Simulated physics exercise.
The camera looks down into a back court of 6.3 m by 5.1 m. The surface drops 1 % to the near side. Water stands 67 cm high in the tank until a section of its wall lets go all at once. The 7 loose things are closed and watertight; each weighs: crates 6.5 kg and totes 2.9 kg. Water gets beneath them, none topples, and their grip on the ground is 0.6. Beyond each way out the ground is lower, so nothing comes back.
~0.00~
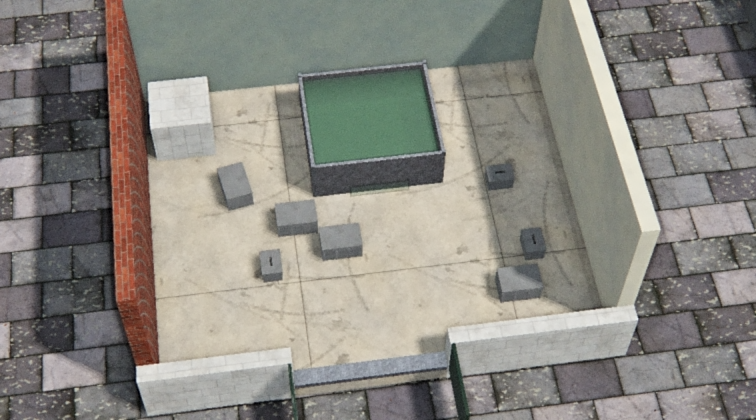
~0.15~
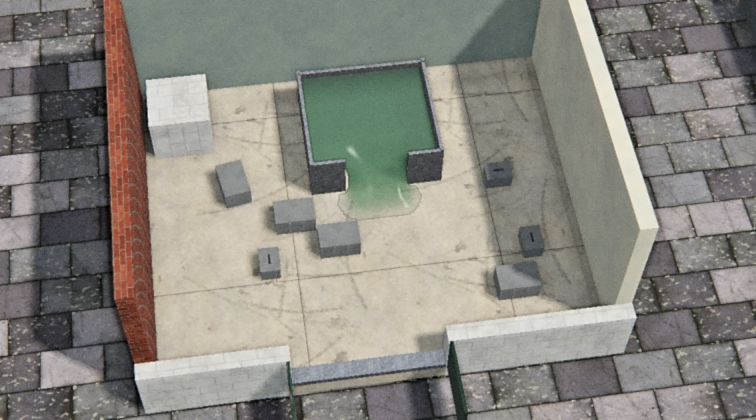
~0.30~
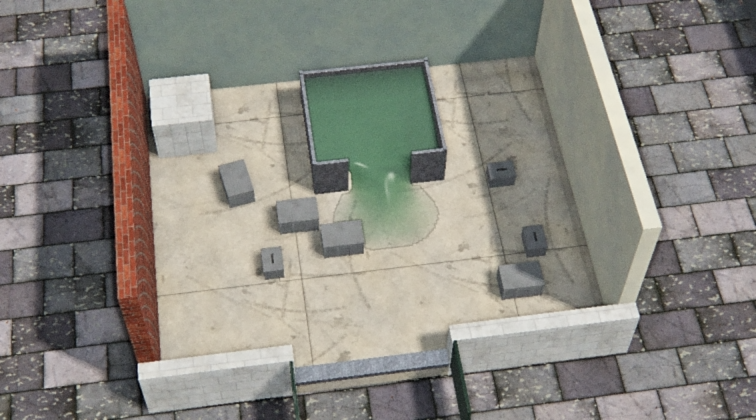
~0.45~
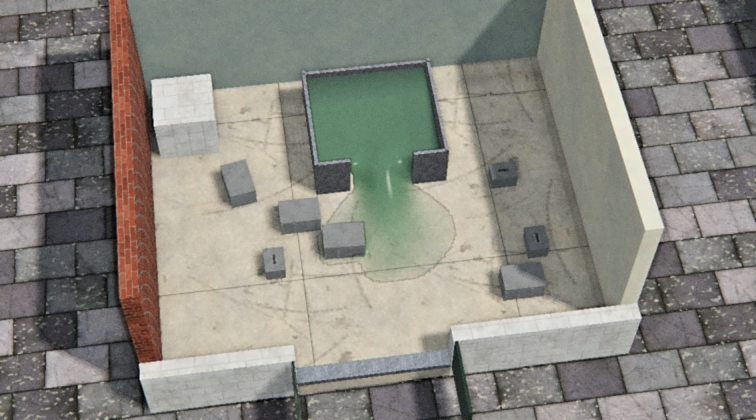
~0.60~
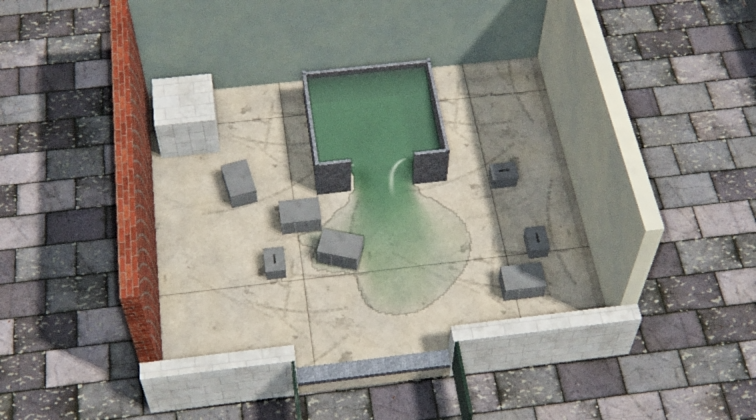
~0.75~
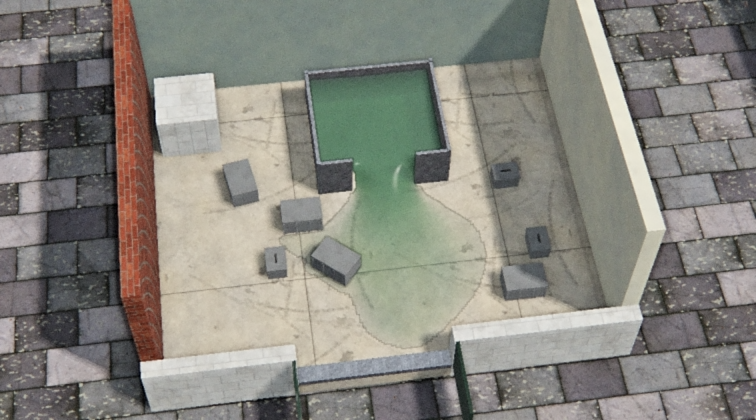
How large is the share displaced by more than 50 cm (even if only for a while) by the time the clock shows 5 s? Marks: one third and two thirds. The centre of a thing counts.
It is one to two thirds.
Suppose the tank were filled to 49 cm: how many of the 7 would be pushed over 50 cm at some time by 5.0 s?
In that case 2 of them.
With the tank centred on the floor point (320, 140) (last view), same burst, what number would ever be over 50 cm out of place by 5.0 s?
In that case 4 of them.
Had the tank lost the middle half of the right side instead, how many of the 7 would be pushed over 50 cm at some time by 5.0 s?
Then 3.
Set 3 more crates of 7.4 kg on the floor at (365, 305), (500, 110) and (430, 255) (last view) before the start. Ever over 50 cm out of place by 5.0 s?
In that order: Over, under, more.
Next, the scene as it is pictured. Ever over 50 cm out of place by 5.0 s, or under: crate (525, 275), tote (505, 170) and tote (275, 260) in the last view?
In turn: Over, past it, less.
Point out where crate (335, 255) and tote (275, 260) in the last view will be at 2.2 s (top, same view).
Around (221, 336) and (250, 261).
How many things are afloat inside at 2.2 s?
I count 1.
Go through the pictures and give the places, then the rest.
In the first frame, a crate at (341, 236), on the bottom; a crate at (520, 278), on the bottom; 3.3 m2 under water; 0 of 7 have shifted.
In the second frame, a crate at (339, 234), on the bottom; a crate at (518, 275) rests on the ground; water covers 3.9 m2; 0 of 7 have shifted.
In the third frame, a crate at (342, 233) rests on the ground; a crate at (521, 275), on the bottom; water covers 4.6 m2; 0 of 7 have shifted.
In the fourth frame, a crate at (344, 235) rests on the ground; a crate at (523, 276) rests on the ground; 5.6 m2 under water; 0 of 7 have shifted.
In the fifth frame, a crate at (340, 244), on the bottom, 20 cm from its start; a crate at (523, 276), on the bottom; 6.7 m2 under water; 1 of 7 have shifted.
In the sixth frame, a crate at (336, 256), on the bottom, 42 cm from its start; a crate at (525, 276), on the bottom; water covers 8.1 m2; 1 of 7 have shifted.
After 1.1 s 1 of 7 are over 50 cm from their spots; 0 afloat.
After 2.2 s 2 of 7 are over 50 cm from their spots; 1 afloat.
After 3.5 s 3 of 7 are over 50 cm from their spots; 2 afloat.
After 5.0 s 4 of 7 are over 50 cm from their spots, and 4 have been at some point; 0 afloat.
